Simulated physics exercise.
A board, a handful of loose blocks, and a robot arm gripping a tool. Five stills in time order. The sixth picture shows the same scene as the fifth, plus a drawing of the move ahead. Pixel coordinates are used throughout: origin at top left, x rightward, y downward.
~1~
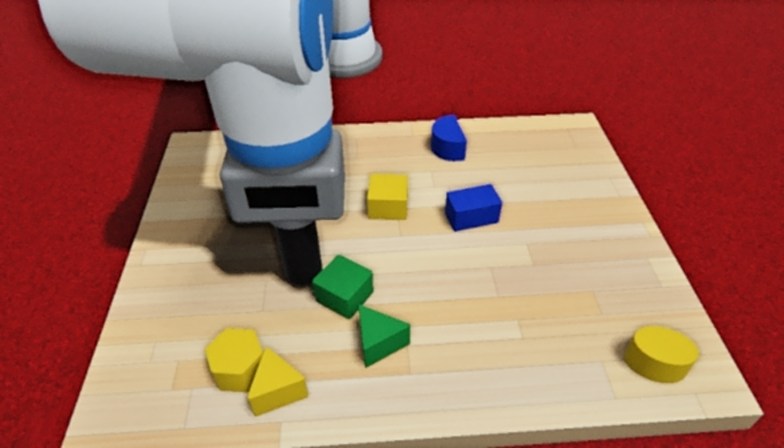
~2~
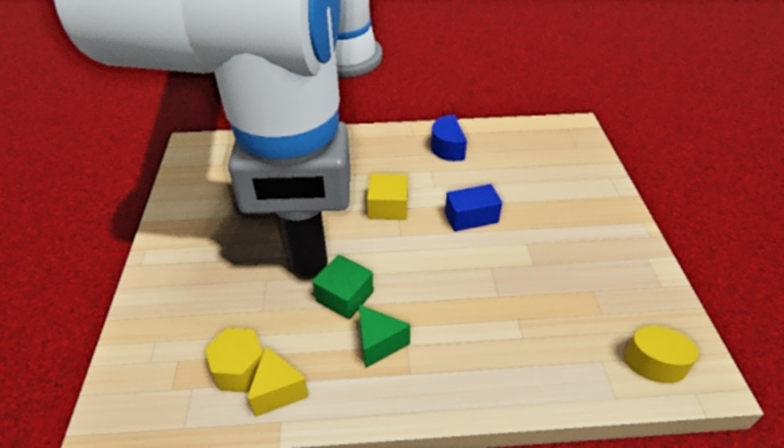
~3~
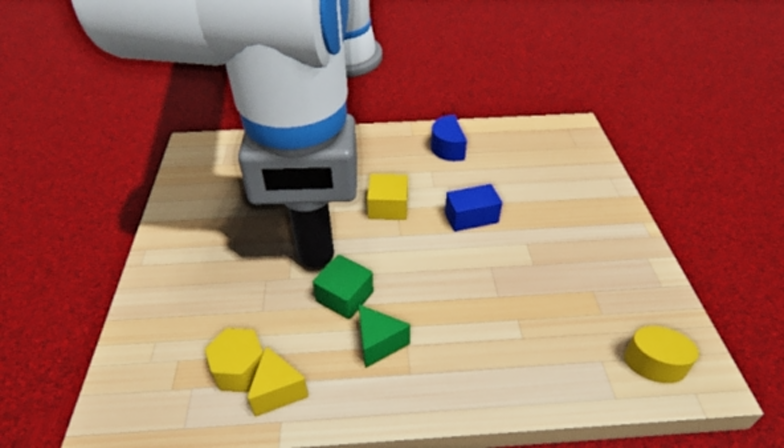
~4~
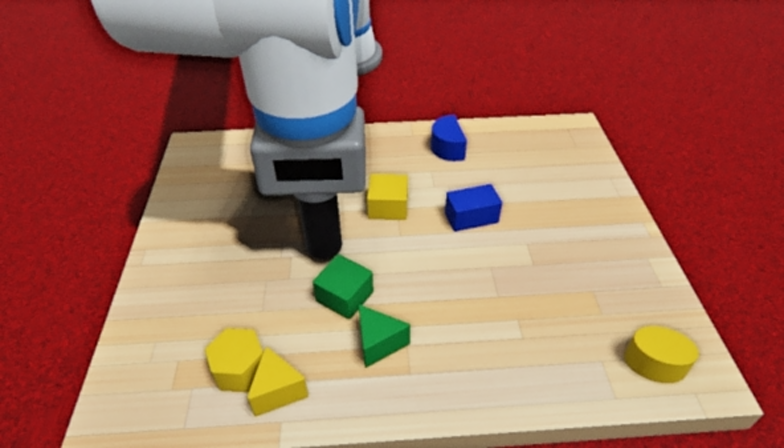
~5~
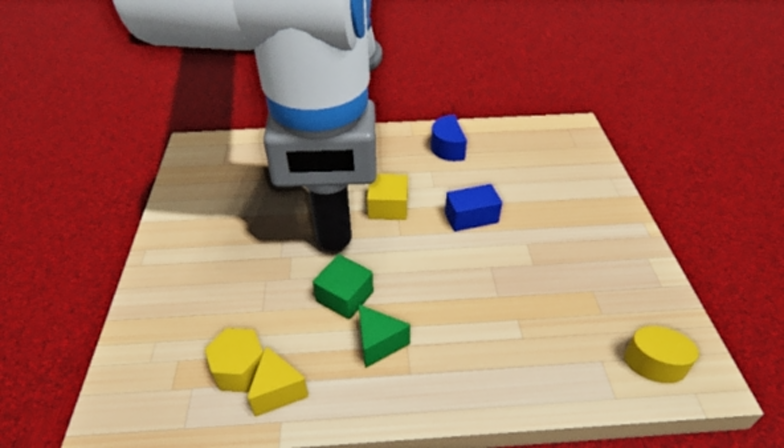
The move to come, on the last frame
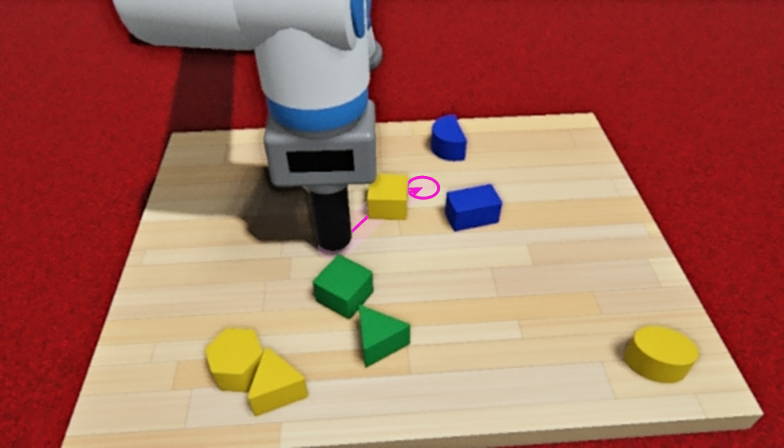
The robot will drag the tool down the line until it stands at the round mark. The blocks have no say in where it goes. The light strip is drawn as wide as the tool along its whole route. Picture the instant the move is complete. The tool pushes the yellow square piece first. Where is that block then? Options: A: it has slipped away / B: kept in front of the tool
The answer is B.
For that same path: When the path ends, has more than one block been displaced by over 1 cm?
My answer is no.
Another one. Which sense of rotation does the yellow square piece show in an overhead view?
Seen from above, clockwise.
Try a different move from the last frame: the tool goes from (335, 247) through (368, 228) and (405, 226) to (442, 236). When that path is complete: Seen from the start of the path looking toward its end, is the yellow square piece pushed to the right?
My answer is no.
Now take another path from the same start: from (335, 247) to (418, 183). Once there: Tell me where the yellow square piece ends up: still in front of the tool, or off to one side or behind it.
It is still ahead of the tool.
The drawn path runs from (335, 247) by way of (375, 211) to (423, 187).
What follows on the original path. One third of the way, tool at (362, 214); yellow square piece at (395, 181).
Two thirds of the way, tool at (390, 193); yellow square piece at (426, 166), turned 20° clockwise.
At the end, tool at (423, 180); green square piece not moved; yellow square piece at (453, 156), turned 45° clockwise.
